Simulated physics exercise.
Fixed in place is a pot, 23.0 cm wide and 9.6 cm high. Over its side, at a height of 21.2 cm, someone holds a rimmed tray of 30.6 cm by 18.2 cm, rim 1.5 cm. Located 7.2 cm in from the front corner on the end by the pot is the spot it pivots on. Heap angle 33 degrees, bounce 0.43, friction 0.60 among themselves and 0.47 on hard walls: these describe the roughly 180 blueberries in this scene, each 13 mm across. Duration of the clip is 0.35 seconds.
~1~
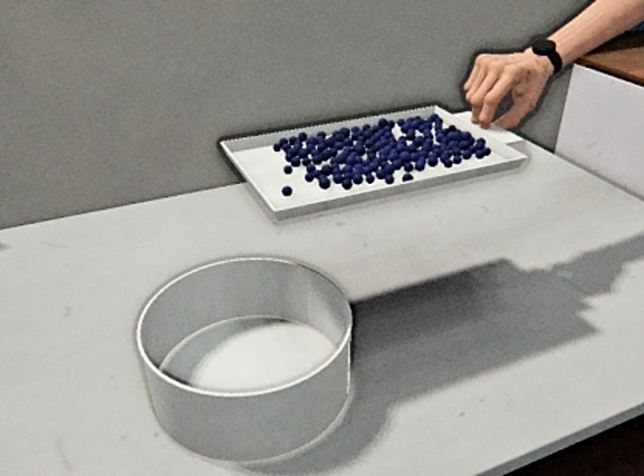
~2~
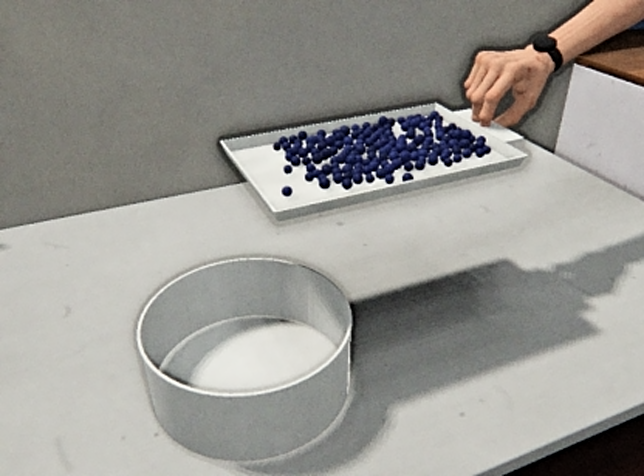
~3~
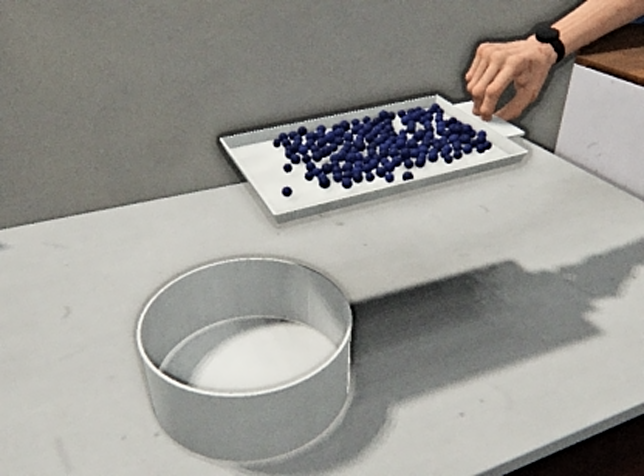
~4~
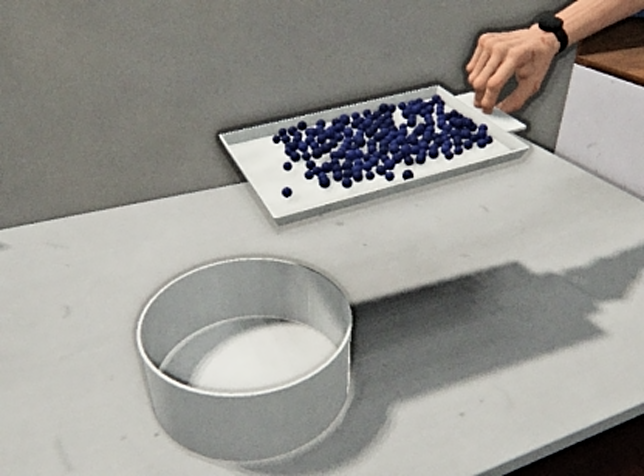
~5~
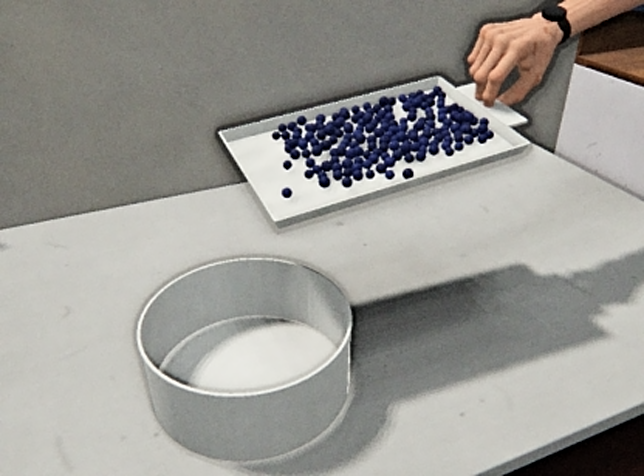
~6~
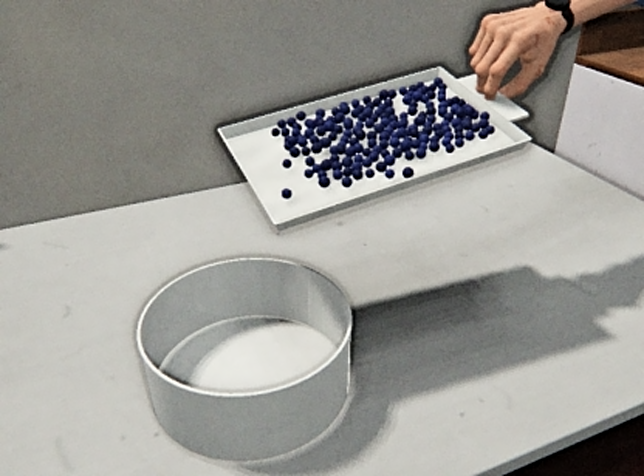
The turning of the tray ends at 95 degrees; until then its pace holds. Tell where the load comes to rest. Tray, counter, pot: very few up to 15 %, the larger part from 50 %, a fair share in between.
Tray very few; counter a fair share; pot the larger part.
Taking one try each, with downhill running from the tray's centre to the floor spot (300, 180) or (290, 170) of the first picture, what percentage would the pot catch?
About 80 and 40 per cent.
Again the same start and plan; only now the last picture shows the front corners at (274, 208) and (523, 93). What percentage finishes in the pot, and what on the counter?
In the pot: 55 per cent; on the counter: 45 per cent.
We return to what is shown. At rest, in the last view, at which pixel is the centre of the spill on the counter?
(396, 413), roughly.
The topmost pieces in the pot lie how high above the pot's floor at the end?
I'd put it at close to 2.5 centimetres.
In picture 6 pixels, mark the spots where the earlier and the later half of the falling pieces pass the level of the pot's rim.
Earlier half at about (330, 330), later half at about (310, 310) in pixels.
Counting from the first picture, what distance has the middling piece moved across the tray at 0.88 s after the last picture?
It has moved some 6 cm from its start.
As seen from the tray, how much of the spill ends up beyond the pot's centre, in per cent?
Roughly 0 percent of the spill.
Then, 0.88 s after the last picture, tilt 51 degrees; the tray holds 95 %, the pot 5 %.
Then, 1.47 s after the last picture, tilt 76 degrees; the tray holds 95 %, the pot 5 %.
Then, 2.11 s after the last picture, tilt 95 degrees; the tray holds 0 %, the pot 70 %.
In the end, tray 0 %, counter 30 %, pot 70 %.
